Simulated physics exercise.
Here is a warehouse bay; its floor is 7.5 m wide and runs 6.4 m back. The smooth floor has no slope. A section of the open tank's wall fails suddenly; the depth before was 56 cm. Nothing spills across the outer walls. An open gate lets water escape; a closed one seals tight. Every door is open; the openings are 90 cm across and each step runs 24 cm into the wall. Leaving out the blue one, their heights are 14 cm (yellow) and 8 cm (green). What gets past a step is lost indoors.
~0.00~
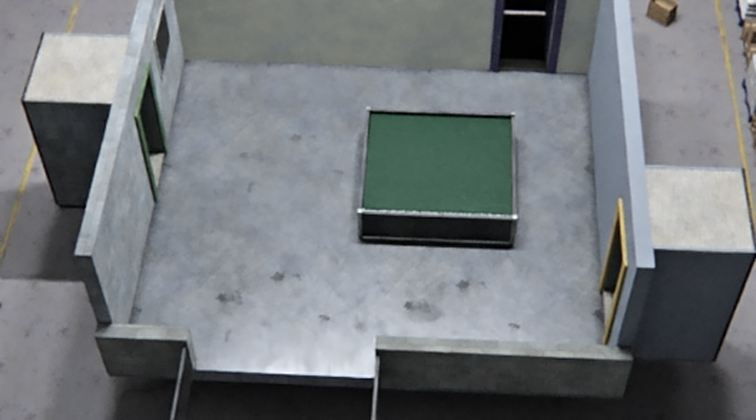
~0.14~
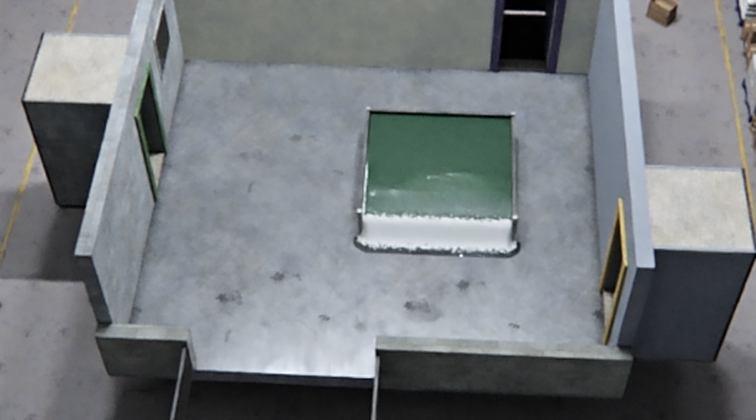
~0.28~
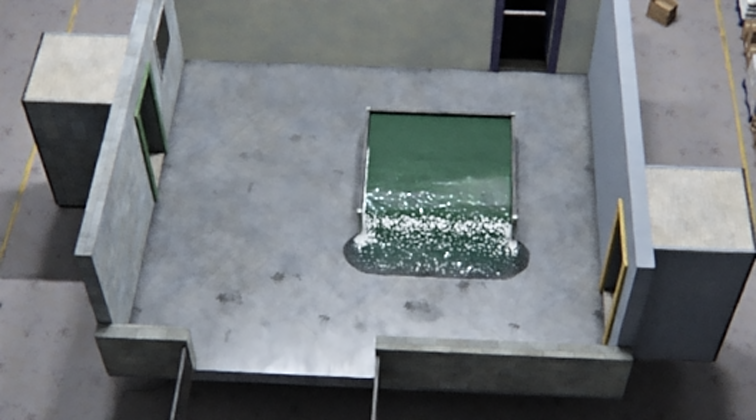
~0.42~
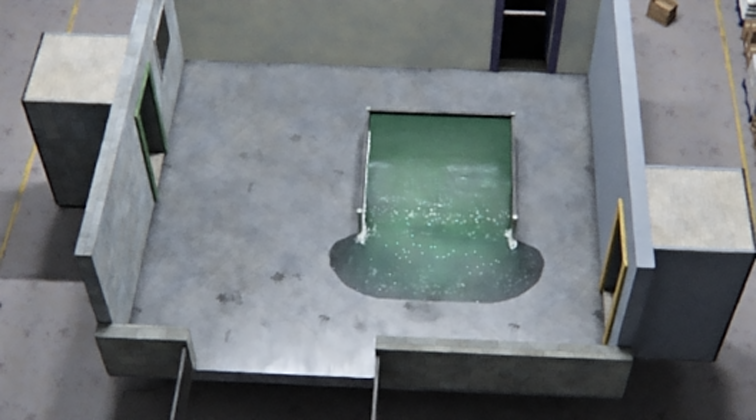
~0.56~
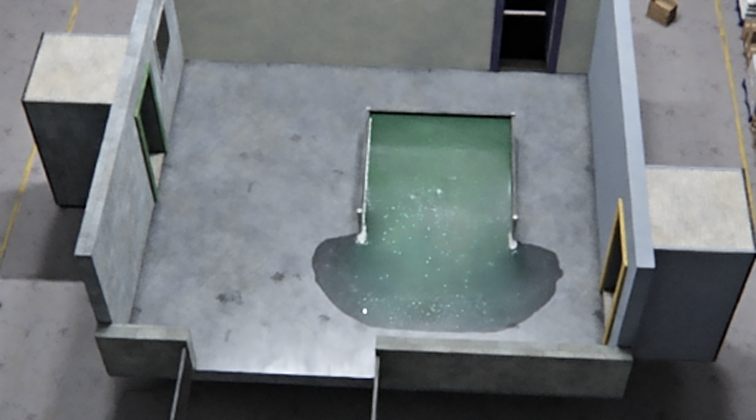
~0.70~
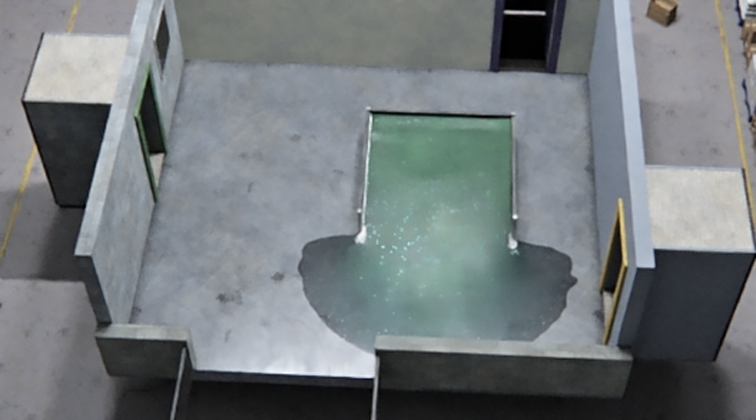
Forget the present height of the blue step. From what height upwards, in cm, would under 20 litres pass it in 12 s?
About 13 cm.
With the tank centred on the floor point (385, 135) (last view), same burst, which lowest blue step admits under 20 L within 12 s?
Some 6.5 cm.
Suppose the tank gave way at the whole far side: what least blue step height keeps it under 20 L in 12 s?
Some 24 cm.
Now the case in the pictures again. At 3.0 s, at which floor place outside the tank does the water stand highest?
At about (601, 374).
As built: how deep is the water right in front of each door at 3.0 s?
Depths in cm: Yellow 23, green 0, blue 0.
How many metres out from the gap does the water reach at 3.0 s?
Roughly 5.0 m.
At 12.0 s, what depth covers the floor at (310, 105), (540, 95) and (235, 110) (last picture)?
Roughly 3, 6 and 7 cm, in turn.
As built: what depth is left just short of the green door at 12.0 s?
Some 3.5 cm.
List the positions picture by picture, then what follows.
The open tank at (439, 165) is whole and still, 56 cm deep; the blue door at (527, 32) is dry, in the first frame.
The front is at (364, 247), 0.3 m from the gap at (436, 231); 0.6 m2 of floor is wet, 56 cm left at the back, in the second frame.
Water pours out at (436, 232) and has run 0.7 m, to (388, 272); about 11 cm deep outside, 56 cm at the back, in the third frame.
The front is at (375, 293), 1.2 m from the gap at (436, 232); 3.3 m2 of floor is wet, 56 cm left at the back, in the fourth frame.
Water pours out at (436, 232) and has run 1.8 m, to (392, 325); about 7 cm deep outside, 56 cm at the back, in the fifth frame.
Water pours out at (436, 232) and has run 2.2 m, to a hidden place; about 6 cm deep outside, 52 cm at the back; 4.0 m in a straight line remain to the blue door at (527, 32), in the sixth frame.
After 1.4 s water covers 25 % of the floor, deepest (39 cm) near (437, 356); it has not reached the blue door.
After 3.0 s water covers 30 % of the floor, deepest (38 cm) near (601, 374); it has not reached the blue door.
After 12.0 s water covers 95 % of the floor, deepest (10 cm) near (180, 84); 6 cm at the blue door, 94 litres in over its 8 cm step.
At the blue door as built, the water arrived by 4.9 s and peaked near 17 cm at 5.4 s.
Run again over the same 12 s with other heights there, 42 litres in over 11 cm, 9 litres over 15 cm. The limit of 20 litres is kept from about 13 cm up.
